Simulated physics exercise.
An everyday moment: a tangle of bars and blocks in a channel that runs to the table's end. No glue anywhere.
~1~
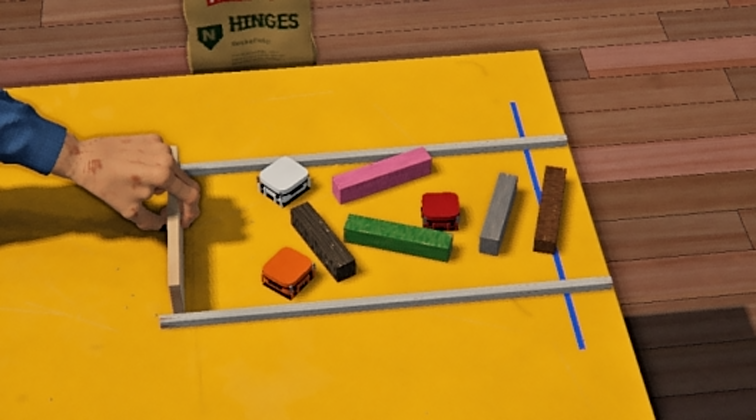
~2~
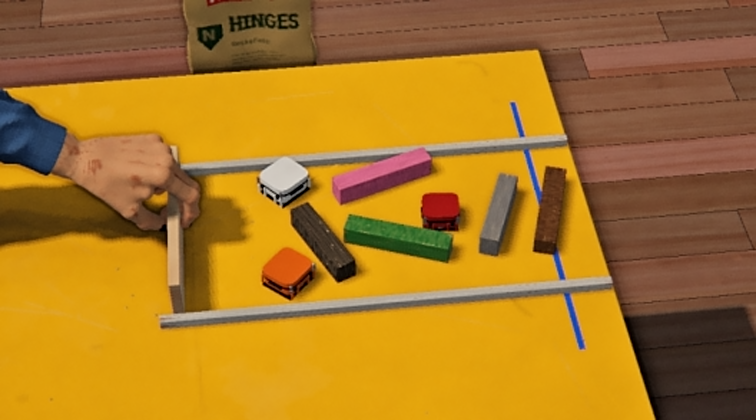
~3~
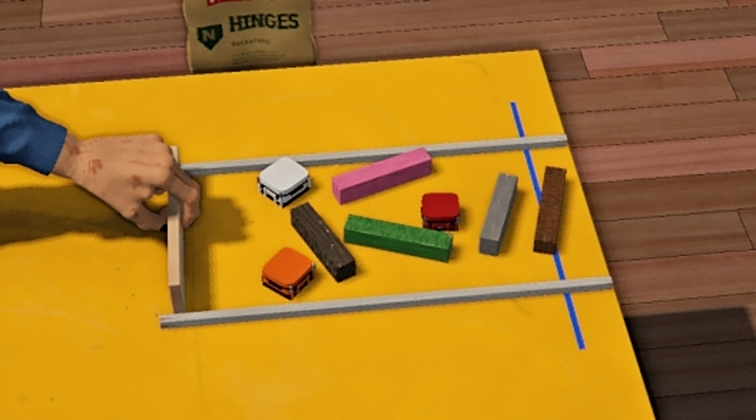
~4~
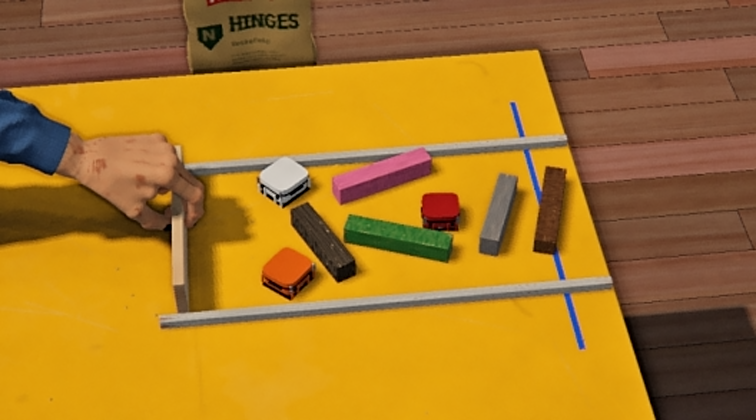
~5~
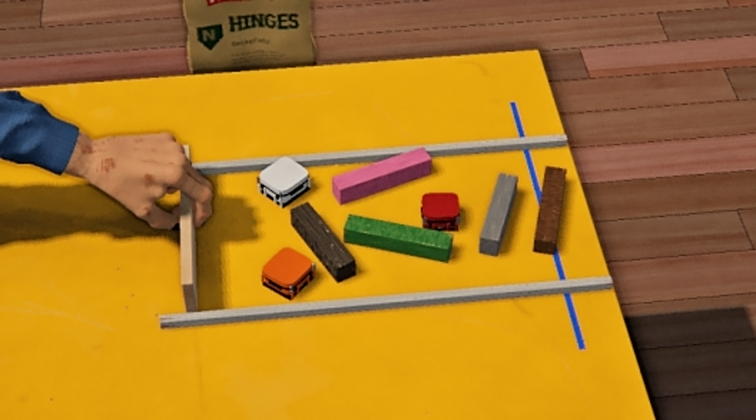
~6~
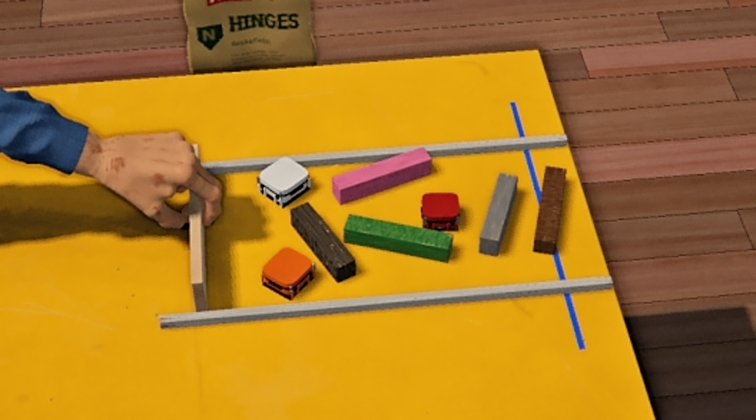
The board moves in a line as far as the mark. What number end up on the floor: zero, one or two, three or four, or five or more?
The number that fall off is five or more.
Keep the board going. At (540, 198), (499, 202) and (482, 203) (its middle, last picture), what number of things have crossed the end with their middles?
In that order 5, 2 and 1.
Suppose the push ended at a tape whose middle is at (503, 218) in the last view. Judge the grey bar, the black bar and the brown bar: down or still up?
The grey bar falls; the black bar does not fall; the brown bar goes over.
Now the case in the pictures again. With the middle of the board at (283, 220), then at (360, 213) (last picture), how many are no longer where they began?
The counts are 3 and 6.
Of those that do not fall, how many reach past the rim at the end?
It comes to 3.
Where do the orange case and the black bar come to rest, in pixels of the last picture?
First (585, 257), then (583, 222).
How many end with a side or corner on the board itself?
3 of them.
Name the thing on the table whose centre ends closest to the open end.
It is the black bar.
A little later, none off yet; brown bar at rest near (550, 209); grey bar at rest near (499, 214); red case moving near (443, 211).
When it is over, the number that fall off is five or more; down, pink bar, green bar, red case, grey bar and brown bar.
